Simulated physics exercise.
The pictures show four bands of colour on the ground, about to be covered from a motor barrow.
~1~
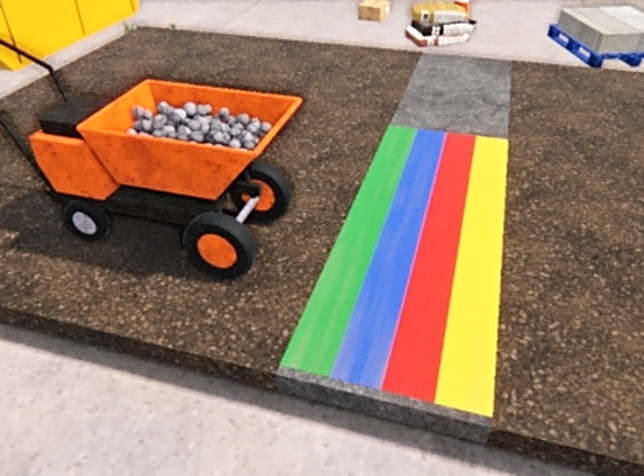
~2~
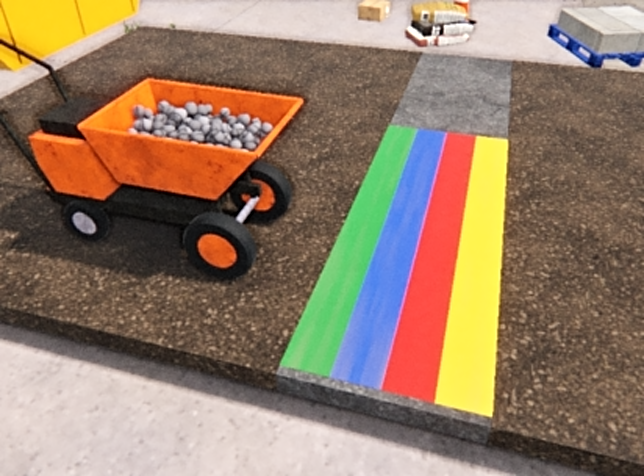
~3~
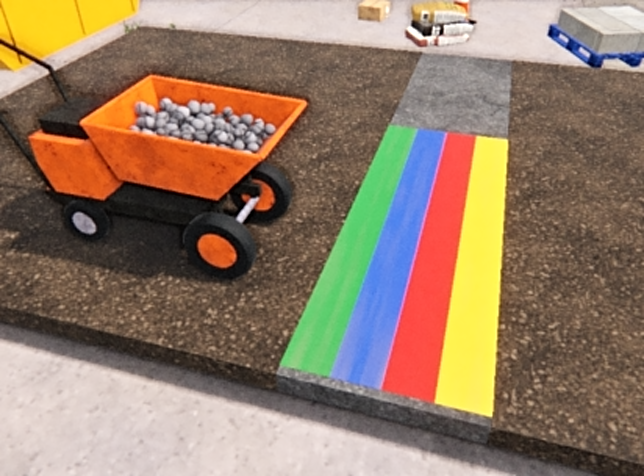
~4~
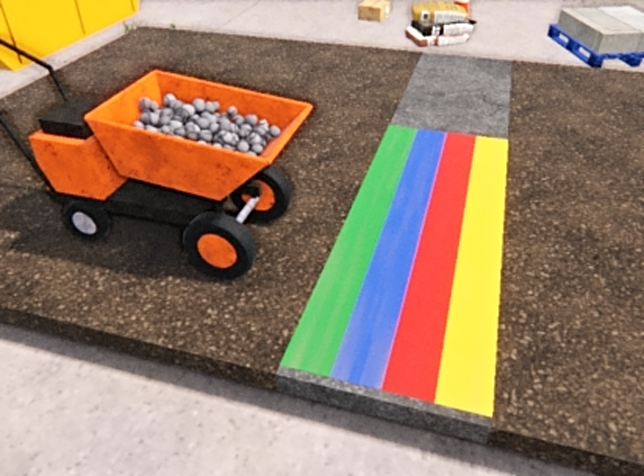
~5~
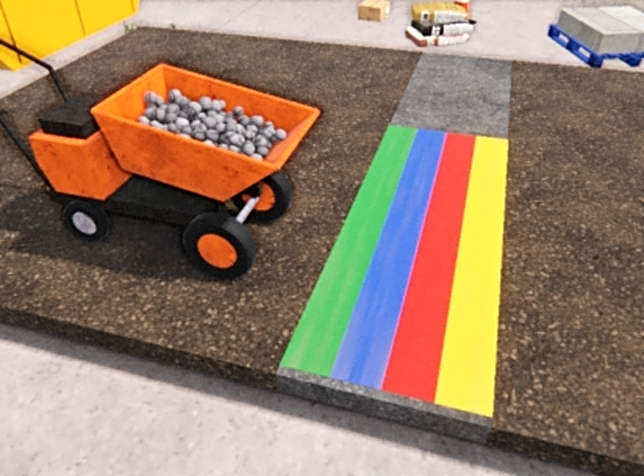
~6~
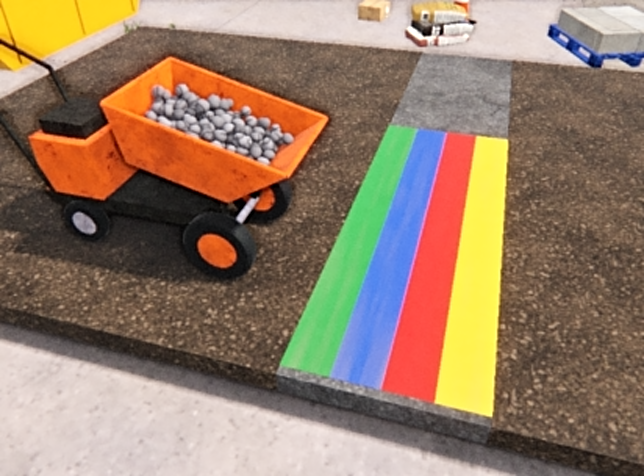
The footage shows an orange motor barrow loaded with round grey cobbles standing left of green, blue, red and yellow strips on dark ground, as its skip gradually tilts toward the right while the wheels stay in place.
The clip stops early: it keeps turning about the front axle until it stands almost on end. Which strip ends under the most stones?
The blue one gets the largest share.
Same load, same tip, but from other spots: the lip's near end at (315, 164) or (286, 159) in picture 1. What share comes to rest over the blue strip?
First some 0, then 20 per cent.
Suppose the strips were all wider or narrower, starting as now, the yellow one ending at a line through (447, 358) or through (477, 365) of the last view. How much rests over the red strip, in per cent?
About 20 and 20 per cent.
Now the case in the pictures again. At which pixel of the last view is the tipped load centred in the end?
At about (411, 272).
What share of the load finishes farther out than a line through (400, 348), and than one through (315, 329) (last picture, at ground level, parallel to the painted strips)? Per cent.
In turn 40 and 80 in a hundred.
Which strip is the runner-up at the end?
Second comes the red one.
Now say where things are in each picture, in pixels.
In the first frame, lip of the skip at (254, 155), level; top of the load at (184, 132), round cobbles; green strip at (323, 326); blue strip at (369, 336); red strip at (418, 346); yellow strip at (469, 358).
In the second frame, lip of the skip at (256, 156), level; top of the load at (184, 132).
In the third frame, lip of the skip at (260, 158), tipped barely; top of the load at (187, 131).
In the fourth frame, lip of the skip at (267, 162), tipped a little; top of the load at (176, 128).
In the fifth frame, lip of the skip at (276, 168), tipped a little; top of the load at (179, 122).
In the sixth frame, lip of the skip at (286, 176), tipped clearly; top of the load at (186, 119); green strip at (323, 326); blue strip at (369, 336); red strip at (418, 346); yellow strip at (469, 358).
Soon, skip tipped steeply; all in the skip.
A while on, skip tipped right over; about two thirds in the skip; a small part over the green strip; about a quarter over the blue strip; a stray few over the red strip.
Towards the end, skip tipped right over; about a quarter in the skip; a small part over the green strip; about a third over the blue strip; about a quarter over the red strip; a small part over the yellow strip; a small part off the paint.
Finally, skip tipped right over; about a quarter in the skip; a small part over the green strip; about a third over the blue strip; about a quarter over the red strip; a small part over the yellow strip; a small part off the paint.
